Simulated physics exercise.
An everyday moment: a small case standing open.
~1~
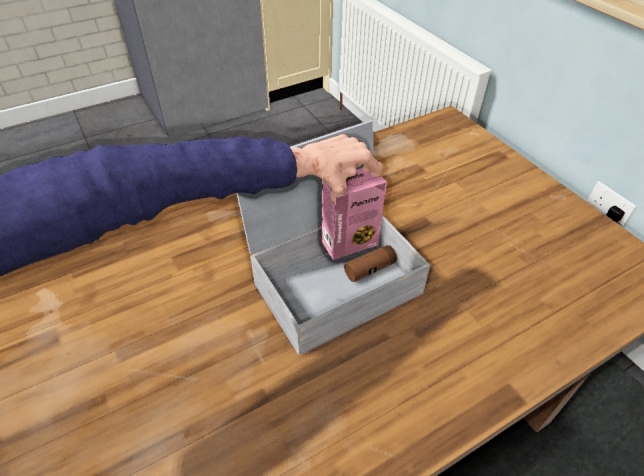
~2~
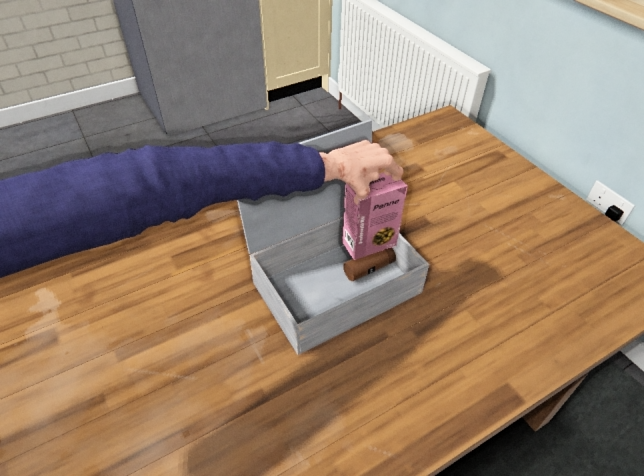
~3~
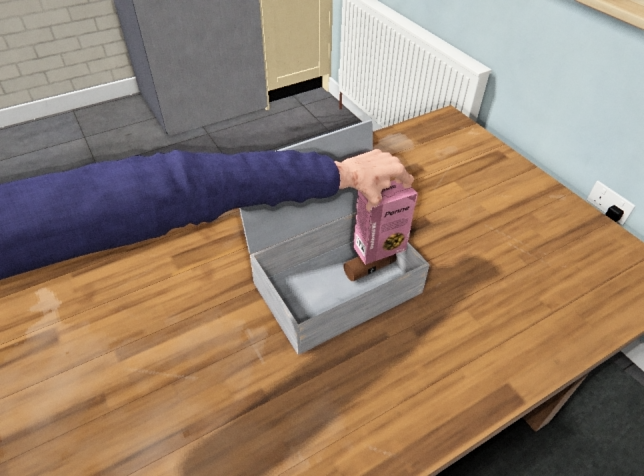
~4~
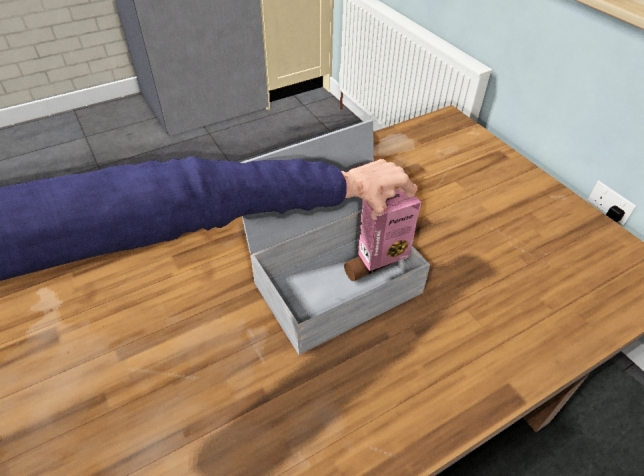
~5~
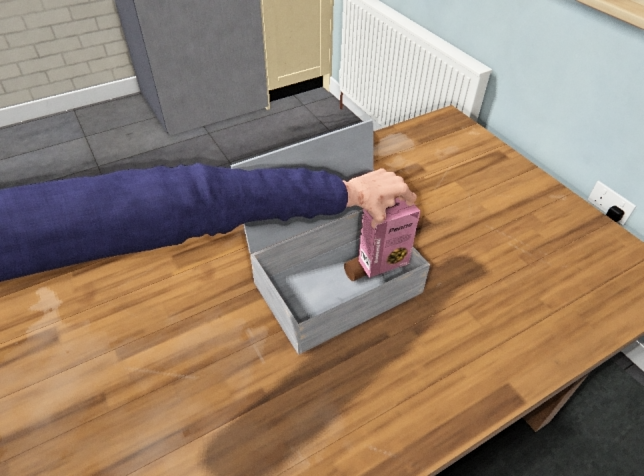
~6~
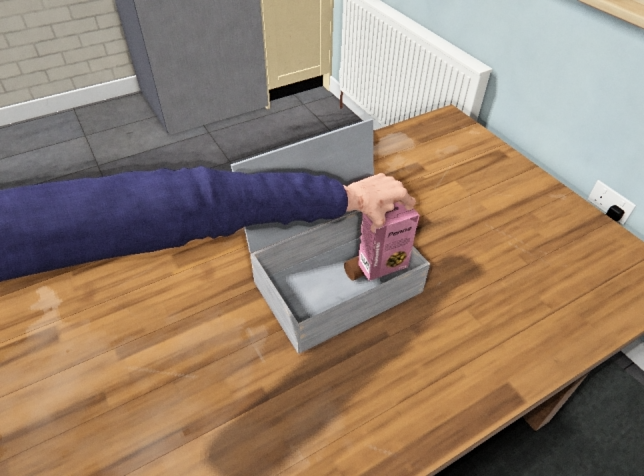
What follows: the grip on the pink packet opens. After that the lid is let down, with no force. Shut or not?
In the end the lid is held up.
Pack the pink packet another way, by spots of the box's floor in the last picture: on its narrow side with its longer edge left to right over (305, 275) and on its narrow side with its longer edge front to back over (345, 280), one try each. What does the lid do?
In the first case it stays ajar; in the second case it closes.
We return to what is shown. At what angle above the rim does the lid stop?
About 18°.
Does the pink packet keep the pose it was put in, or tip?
It tips.
Then, 0.50 s after the last picture, pink packet tipped 45° from how it was near (391, 260); brown shaker rolled about its own width.
Then, 1.40 s after the last picture, lid 73° above the rim; pink packet tipped 49° from how it was near (389, 259); brown shaker rolled about its own width.
Then, 1.80 s after the last picture, lid 38° above the rim; pink packet tipped 49° from how it was near (389, 259); brown shaker rolled about its own width.
At rest, lid 18° above the rim; tipped over in the box, pink packet; brown shaker in place. Seen from the same camera at the end, pink packet near (389, 259).
